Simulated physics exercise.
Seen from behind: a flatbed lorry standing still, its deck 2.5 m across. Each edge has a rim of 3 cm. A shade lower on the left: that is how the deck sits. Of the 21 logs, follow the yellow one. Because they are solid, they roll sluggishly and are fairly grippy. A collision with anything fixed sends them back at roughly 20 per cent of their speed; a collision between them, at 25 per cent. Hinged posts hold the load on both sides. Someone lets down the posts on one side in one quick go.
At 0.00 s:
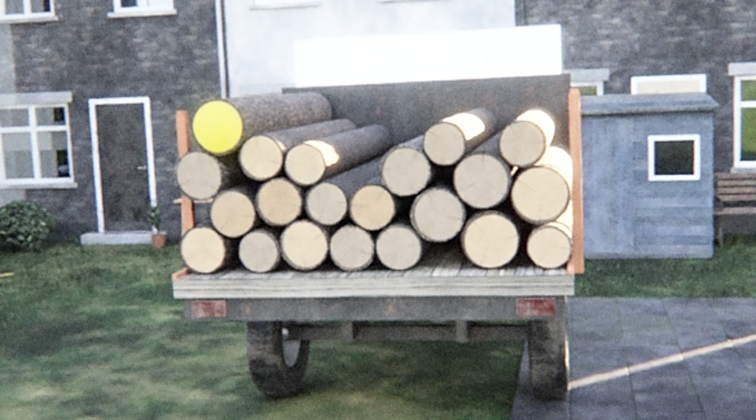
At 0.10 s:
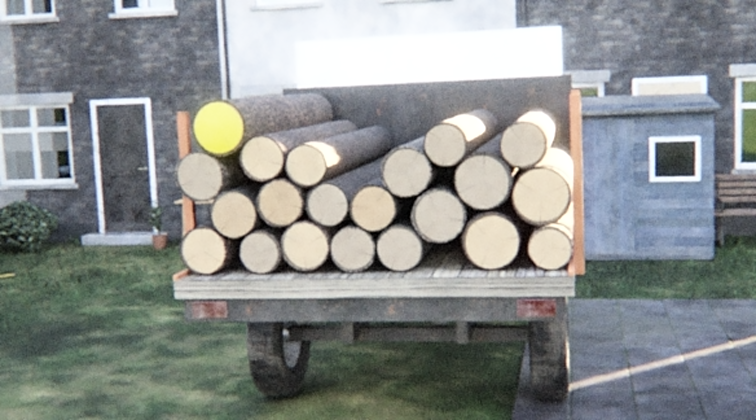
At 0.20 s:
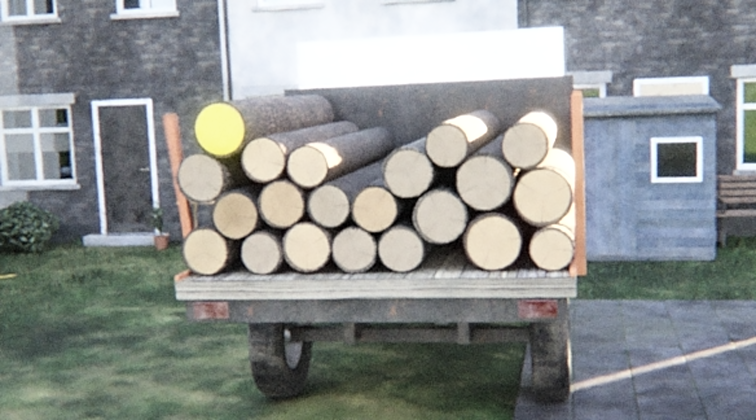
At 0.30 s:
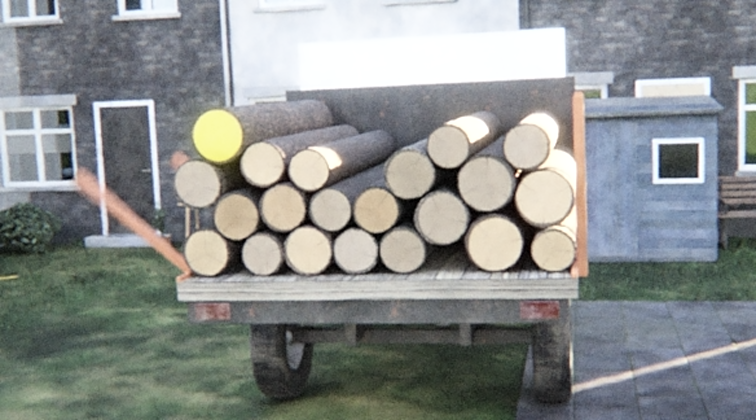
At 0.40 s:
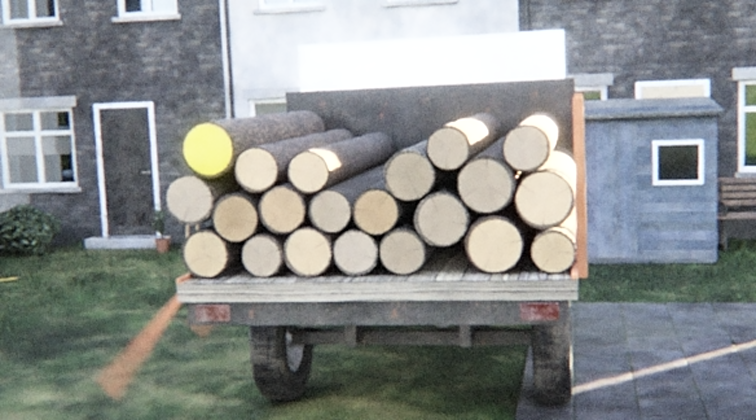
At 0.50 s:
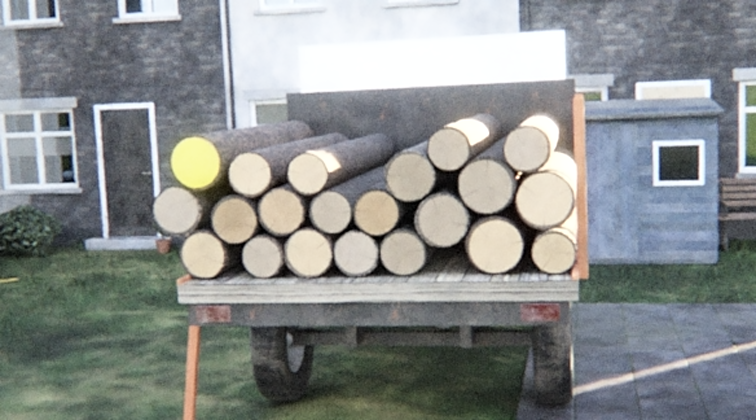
A flatbed lorry loaded with logs stood still in front of some houses as its left post swung outward and down, and then the yellow-ended log and those beside it shifted slightly left.
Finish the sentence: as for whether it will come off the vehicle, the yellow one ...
... does so.
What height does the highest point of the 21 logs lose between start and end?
The top drops by around 20 cm.
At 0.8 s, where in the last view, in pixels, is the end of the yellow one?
It should be close to pixel (158, 226).
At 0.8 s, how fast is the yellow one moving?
2.0 m/s, roughly.
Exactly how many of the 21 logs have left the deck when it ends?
Counted up, it is 2.
Then, 0.8 s in, yellow is dropping off the left side; 2 off so far.
Then, 1.0 s in, yellow is dropping off the left side; 2 off so far.
In the end (1.9 s), yellow is down on the left; 2 off so far.
